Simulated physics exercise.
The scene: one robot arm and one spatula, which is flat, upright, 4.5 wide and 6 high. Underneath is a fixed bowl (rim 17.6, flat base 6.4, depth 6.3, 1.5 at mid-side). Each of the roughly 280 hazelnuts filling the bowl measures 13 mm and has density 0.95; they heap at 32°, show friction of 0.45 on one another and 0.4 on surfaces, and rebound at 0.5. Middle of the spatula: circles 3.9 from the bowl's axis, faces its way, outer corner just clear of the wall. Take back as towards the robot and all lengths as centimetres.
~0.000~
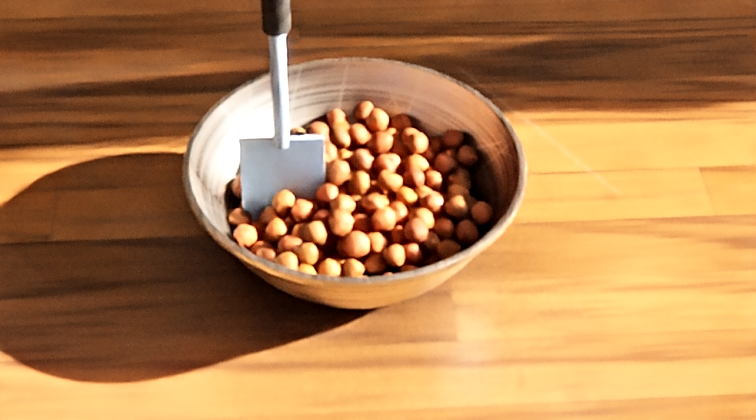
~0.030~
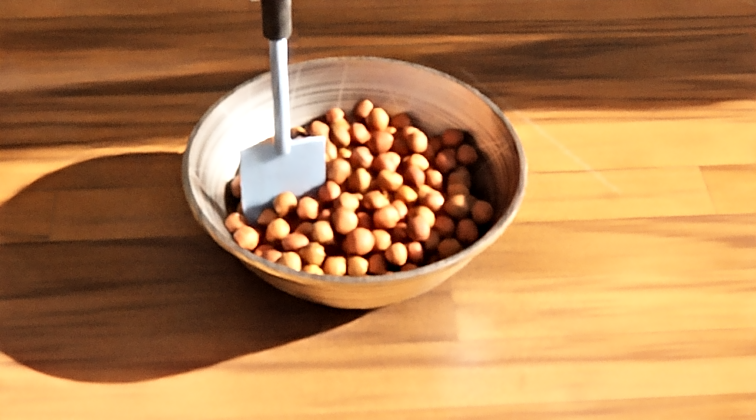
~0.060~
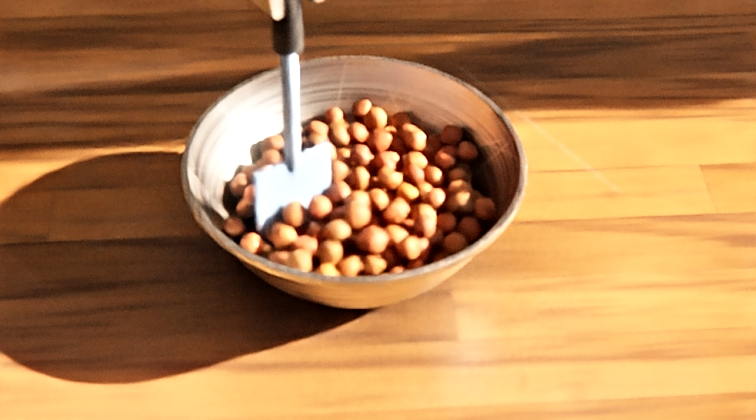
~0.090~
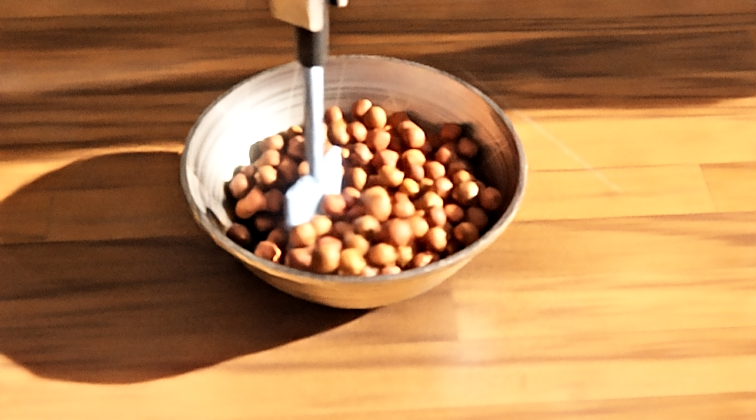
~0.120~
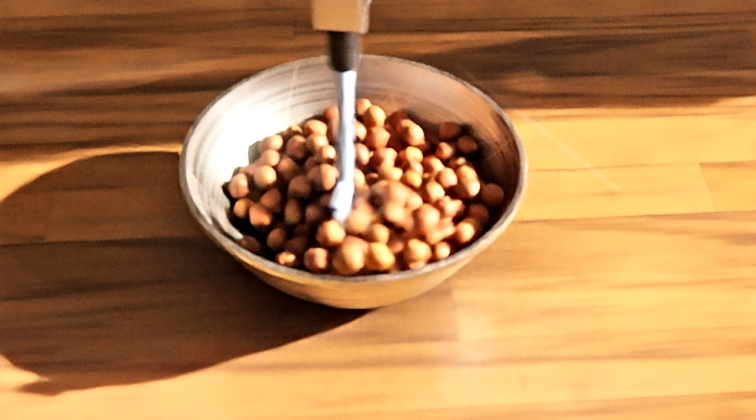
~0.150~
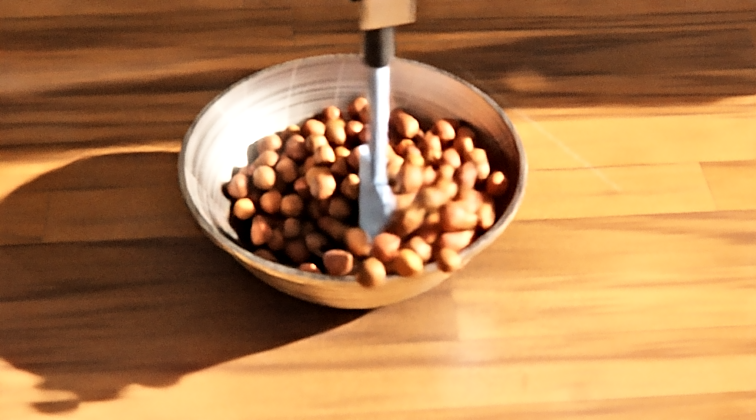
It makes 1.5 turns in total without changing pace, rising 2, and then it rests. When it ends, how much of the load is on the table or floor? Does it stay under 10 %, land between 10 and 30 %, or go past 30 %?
It goes past 30 %.
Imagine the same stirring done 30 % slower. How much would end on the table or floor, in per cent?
It would come to around 20 percent.
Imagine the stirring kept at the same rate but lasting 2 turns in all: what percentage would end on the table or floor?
I'd expect some 40 per cent.
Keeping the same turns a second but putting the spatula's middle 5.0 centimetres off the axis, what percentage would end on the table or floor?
It would come to about 15 per cent.
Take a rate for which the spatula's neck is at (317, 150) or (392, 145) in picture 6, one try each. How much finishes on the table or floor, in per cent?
Around 15 and 35 per cent respectively.
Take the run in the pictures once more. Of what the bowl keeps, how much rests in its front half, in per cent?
About 55 %.
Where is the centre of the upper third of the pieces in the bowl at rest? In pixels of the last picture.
Roughly pixel (369, 224).
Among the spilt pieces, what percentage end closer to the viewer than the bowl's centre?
My reading is roughly 40 per cent.
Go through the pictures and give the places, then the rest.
The first frame shows spatula neck at (280, 116), 0° round; upper third of the load around (363, 188), from x 240 to 480, top at y 110; 276 in the bowl.
The second frame shows spatula neck at (281, 121), 9° round; upper third of the load around (361, 192), from x 235 to 480, top at y 110.
The third frame shows spatula neck at (291, 137), 32° round; upper third of the load around (363, 201), from x 235 to 485, top at y 110.
The fourth frame shows spatula neck at (314, 149), 55° round; upper third of the load around (375, 206), from x 240 to 490, top at y 110.
The fifth frame shows spatula neck at (344, 154), 79° round; upper third of the load around (387, 210), from x 240 to 490, top at y 110.
The sixth frame shows spatula neck at (376, 150), 103° round; upper third of the load around (414, 199), from x 240 to 495, top at y 110; 273 in the bowl, 3 in flight or on the tool.
By 0.36 s, 271° round, highest piece 11 above the table; 218 in the bowl, 28 on the table or floor, 30 in flight or on the tool.
By 0.58 s, 80° round, highest piece 9 above the table; 177 in the bowl, 85 on the table or floor, 14 in flight or on the tool.
By 0.88 s, 180° round, highest piece 7 above the table; 167 in the bowl, 108 on the table or floor, 1 in flight or on the tool.
By 1.58 s, 180° round, highest piece 5 above the table; 167 in the bowl, 109 on the table or floor.
Final count, 167 in the bowl, 109 on the table or floor. That is 39 % on the table or floor.
